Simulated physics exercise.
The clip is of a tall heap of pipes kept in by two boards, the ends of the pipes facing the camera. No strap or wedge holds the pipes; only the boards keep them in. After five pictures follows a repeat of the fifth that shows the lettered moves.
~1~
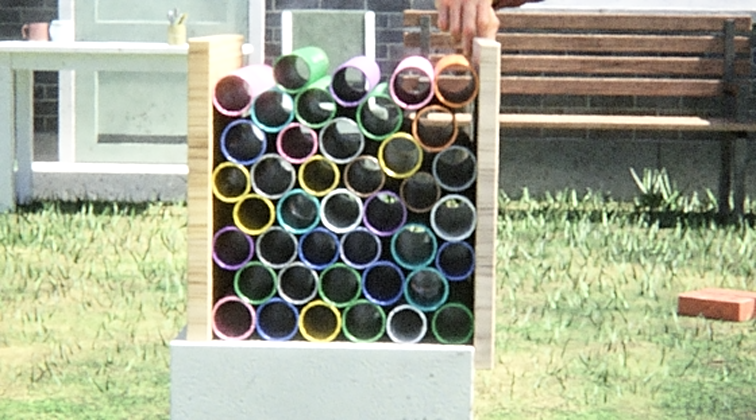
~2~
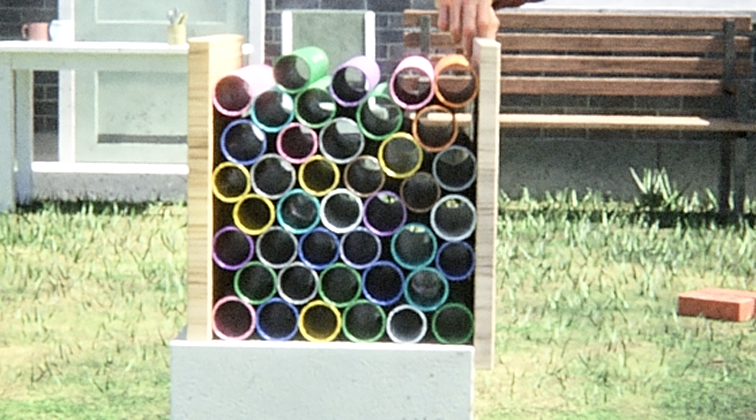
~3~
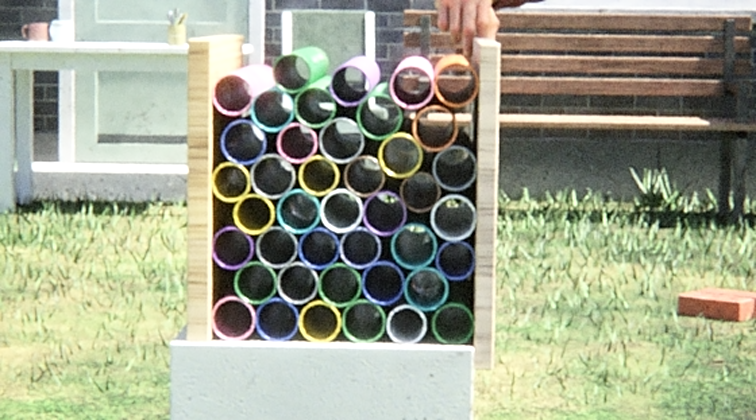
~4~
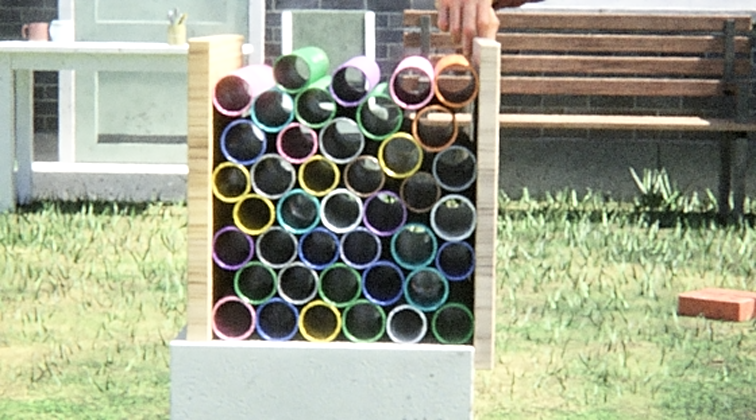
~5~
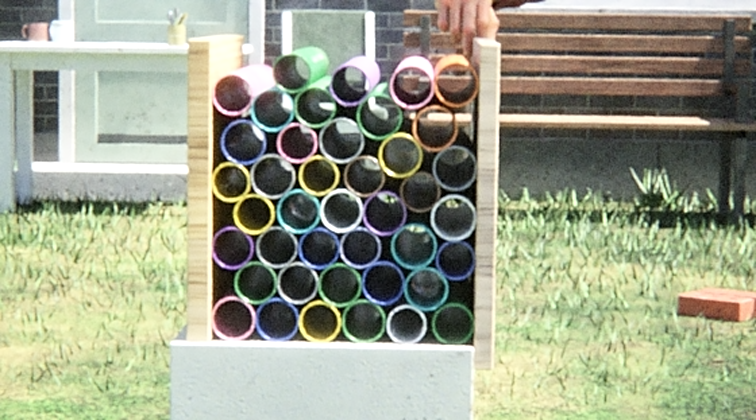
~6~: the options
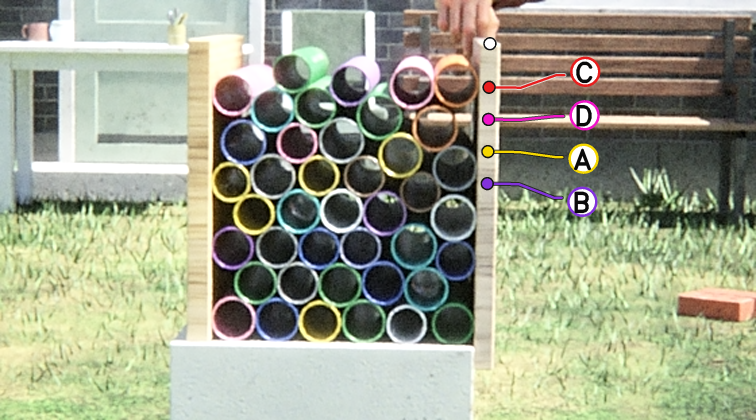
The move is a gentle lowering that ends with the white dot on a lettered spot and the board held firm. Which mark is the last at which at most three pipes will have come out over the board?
No lower than B.
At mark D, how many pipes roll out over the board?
The count is none.
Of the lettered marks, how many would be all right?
Four of them.
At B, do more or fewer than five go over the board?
At B, fewer than five.
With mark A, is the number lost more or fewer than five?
Fewer than five.
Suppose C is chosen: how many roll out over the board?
At C the number is none.
On the marked copy, A at (488, 152); B at (487, 184); C at (489, 87); D at (488, 120); the white dot at (490, 44).
With B. Early on, top of the board (479, 107).
Further on, top of the board (478, 179).
At the end, top of the board (478, 183), one out over the board.
As for the rest, A none out over the board; C none out over the board; D none out over the board.
